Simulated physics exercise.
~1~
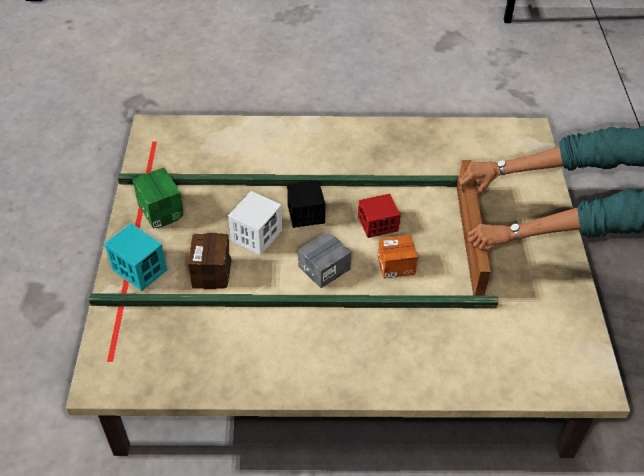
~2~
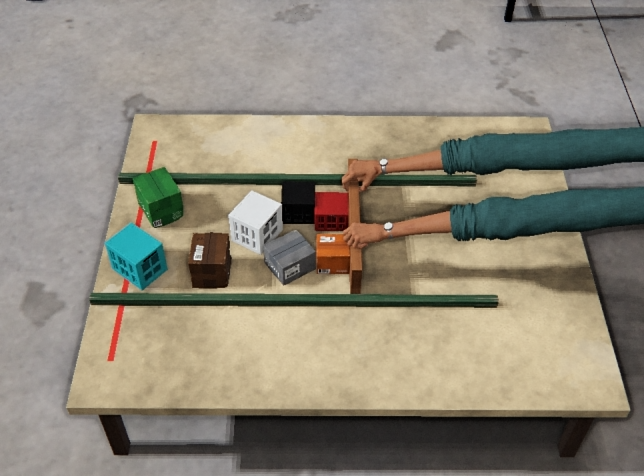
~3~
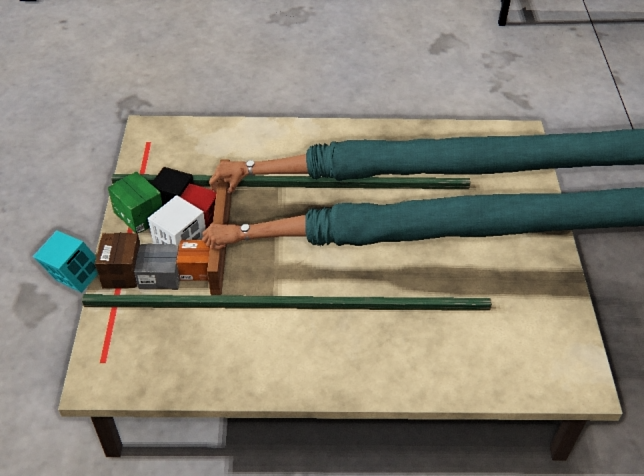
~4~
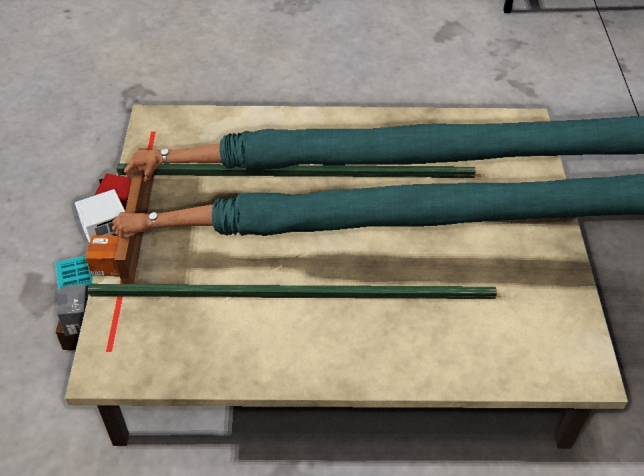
Two hands in teal sleeves grip an upright wooden plank at the right of a pale tabletop, seen from above by a slightly swaying camera. Between two green rails sit orange, red, grey, black, white, brown, green and turquoise boxes, with a red tape line near the left edge. The hands push the plank left, gathering the nearest boxes and then the rest into a tight cluster. The turquoise crate goes over the left edge first, and others follow. The plank halts by the tape, with the orange, red and white boxes at the edge and most of the others fallen.
